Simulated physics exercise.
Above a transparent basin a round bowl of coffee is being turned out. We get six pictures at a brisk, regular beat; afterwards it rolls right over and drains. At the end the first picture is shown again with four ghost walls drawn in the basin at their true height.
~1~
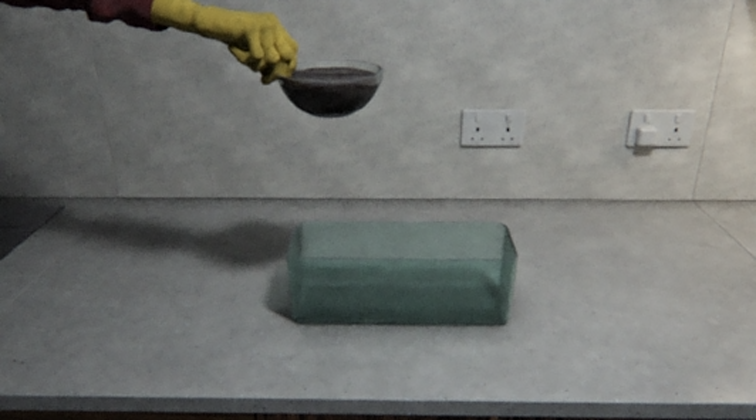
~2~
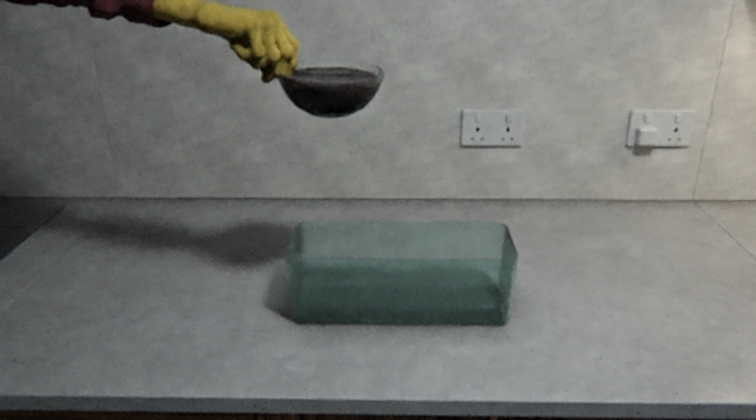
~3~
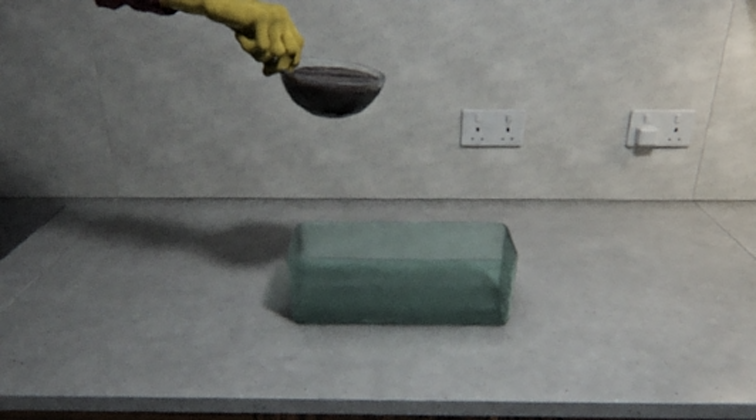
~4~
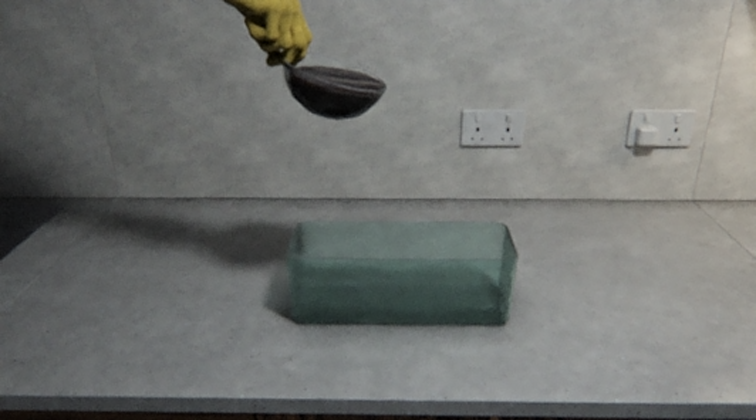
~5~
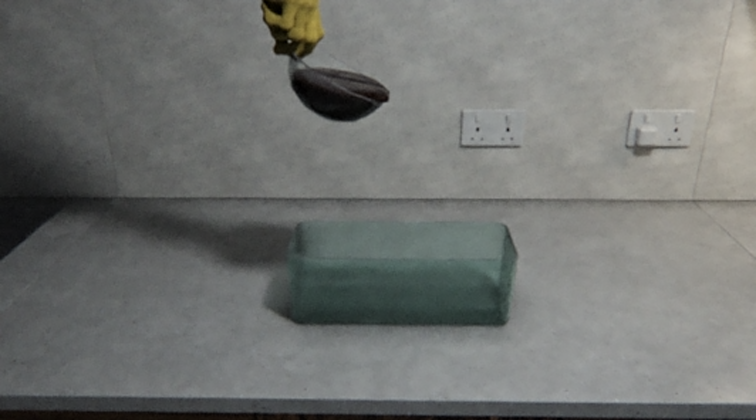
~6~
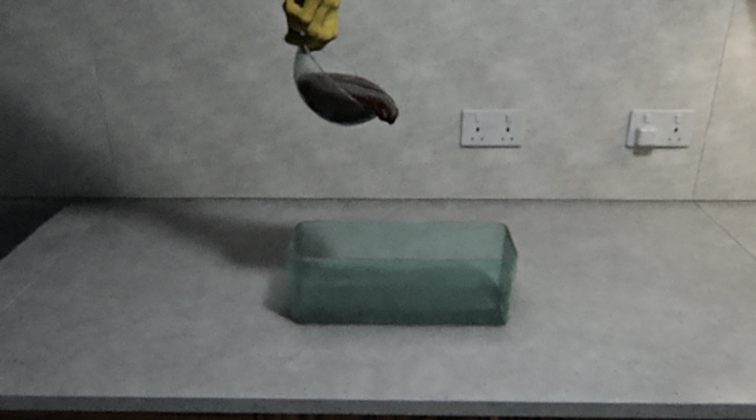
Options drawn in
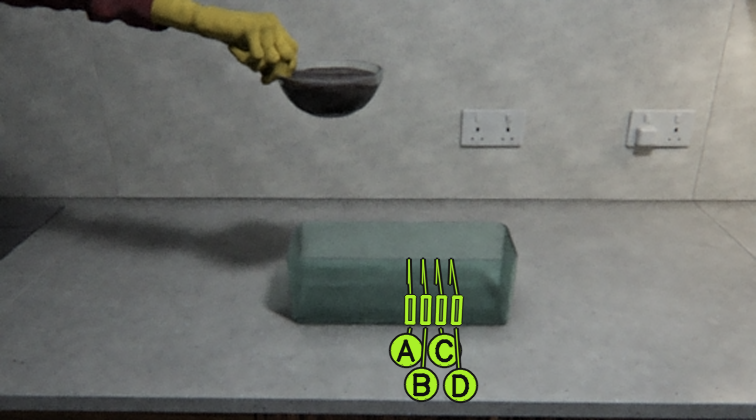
We see a yellow-gloved hand holding a round glass bowl of dark liquid above a transparent basin on a grey counter, gradually tilting it to the right until the liquid bulges just over the lowered lip.
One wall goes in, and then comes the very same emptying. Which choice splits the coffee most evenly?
B beats the others.
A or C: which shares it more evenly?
That is slot A.
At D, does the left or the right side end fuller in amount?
More ends on the left.
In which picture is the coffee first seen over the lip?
In picture 5.
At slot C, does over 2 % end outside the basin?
Yes, it does.
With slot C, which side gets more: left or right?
The left side.
On the marked copy, A at (410, 328); B at (425, 328); C at (440, 328); D at (456, 328).
With A, about 29 % ends left of the wall and 68 % right of it; 4 % is lost outside.
With B, about 51 % ends left of the wall and 44 % right of it; 5 % is lost outside.
With C, about 75 % ends left of the wall and 19 % right of it; 6 % is lost outside.
With D, about 88 % ends left of the wall and 7 % right of it; 5 % is lost outside.
